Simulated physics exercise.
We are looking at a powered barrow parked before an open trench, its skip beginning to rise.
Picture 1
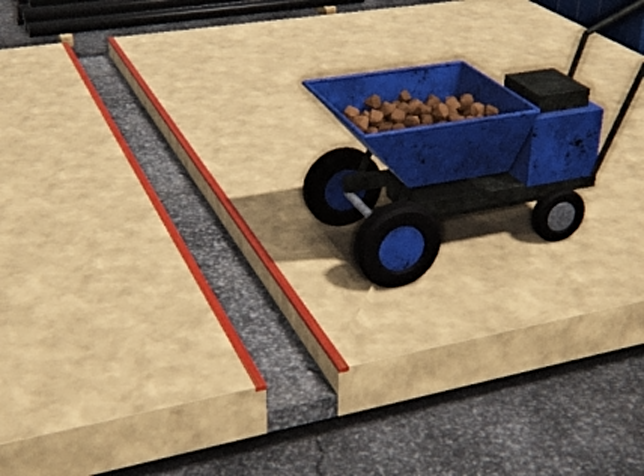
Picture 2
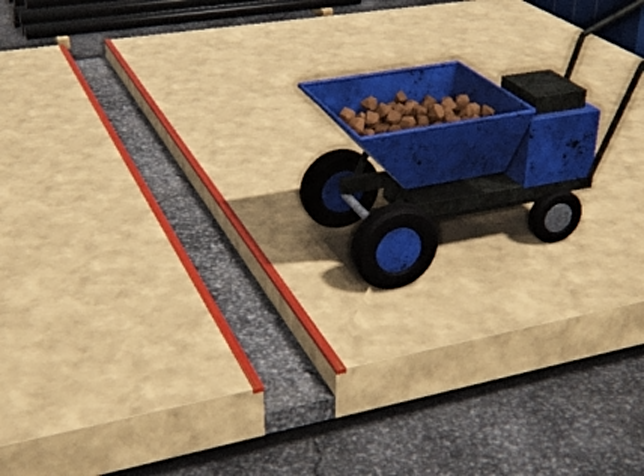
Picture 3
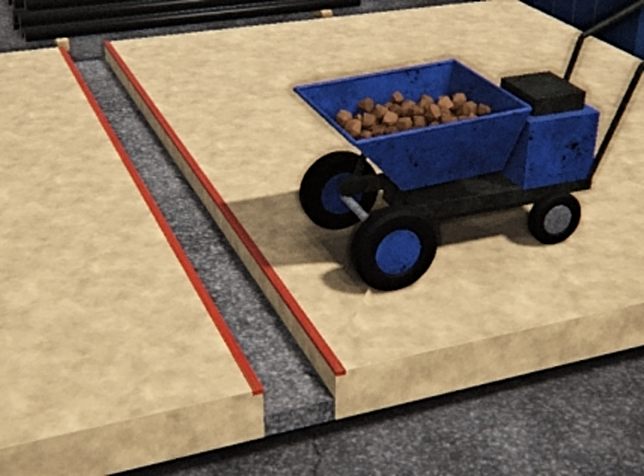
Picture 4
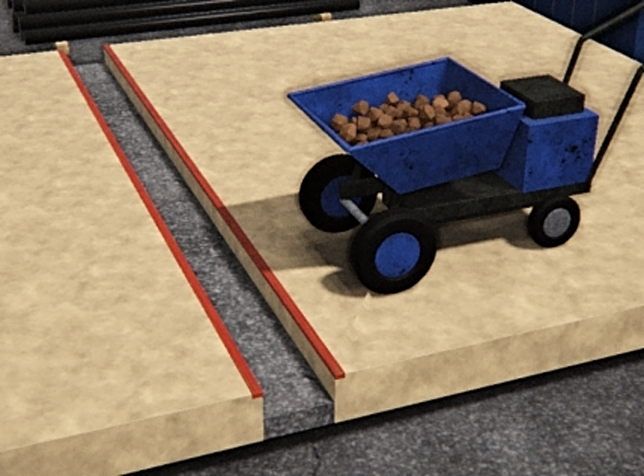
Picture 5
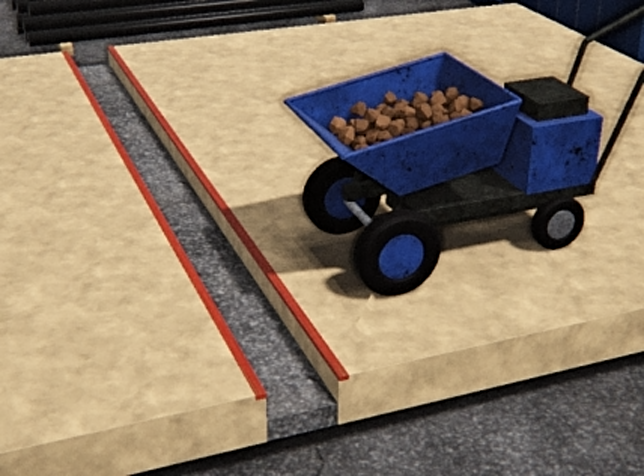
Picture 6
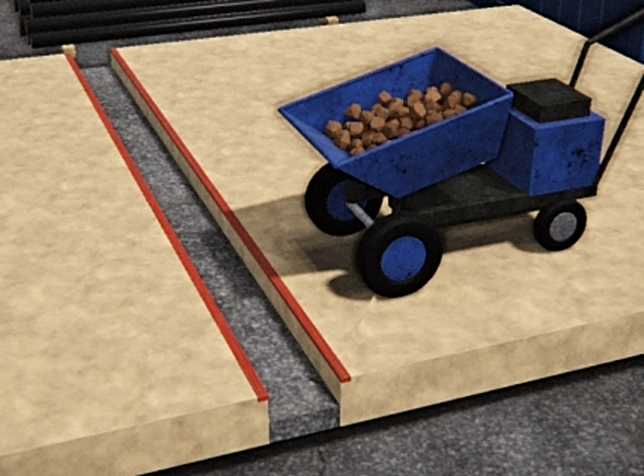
The blue skip of a small powered barrow, loaded with brown clods, tilted forward a little at a time toward a narrow, red-edged trench on the left, while its wheels stayed in place.
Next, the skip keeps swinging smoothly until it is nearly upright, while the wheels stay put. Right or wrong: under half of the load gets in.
Wrong.
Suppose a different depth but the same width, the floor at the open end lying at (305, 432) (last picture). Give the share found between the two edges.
It works out to some 80 per cent.
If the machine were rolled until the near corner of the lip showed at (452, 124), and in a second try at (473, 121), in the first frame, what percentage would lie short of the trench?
Roughly 60 and 60 percent respectively.
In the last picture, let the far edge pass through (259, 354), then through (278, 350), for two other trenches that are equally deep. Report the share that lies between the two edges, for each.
In order: Near 50, then 20 percent.
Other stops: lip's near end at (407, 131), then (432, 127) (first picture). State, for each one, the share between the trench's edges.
You'd get 80 in a hundred the first time and 60 in a hundred the second.
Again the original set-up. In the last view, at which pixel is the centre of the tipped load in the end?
At about (223, 294), give or take.
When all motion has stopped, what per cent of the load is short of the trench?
I'd estimate about 0 per cent of the load.
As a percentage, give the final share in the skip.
It ends up near 0 per cent.
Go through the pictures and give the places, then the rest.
In the first frame, lip of the skip near (364, 137), level; top of the load near (440, 112), clay clods; first edge of the trench near (318, 331); far edge near (239, 347), the trench under half as wide as the skip, and shallow for its width.
In the second frame, lip of the skip near (359, 140), level; top of the load near (436, 113).
In the third frame, lip of the skip near (355, 144), tipped barely; top of the load near (441, 121).
In the fourth frame, lip of the skip near (348, 151), tipped a little; top of the load near (436, 121).
In the fifth frame, lip of the skip near (344, 157), tipped a little; top of the load near (439, 120).
In the sixth frame, lip of the skip near (336, 166), tipped a little; top of the load near (444, 121); first edge of the trench near (320, 341); far edge near (241, 358).
Shortly afterwards, skip tipped steeply; the whole lot in the skip.
Next, skip tipped steeply; the bulk in the skip; a little in or heaped over the trench; only a few beyond it; only a few falling.
Some moments later, skip tipped right over; only a few in the skip; near two thirds in or heaped over the trench; near a quarter beyond it.
In the end, skip tipped right over; near two thirds in or heaped over the trench; near a quarter beyond it.
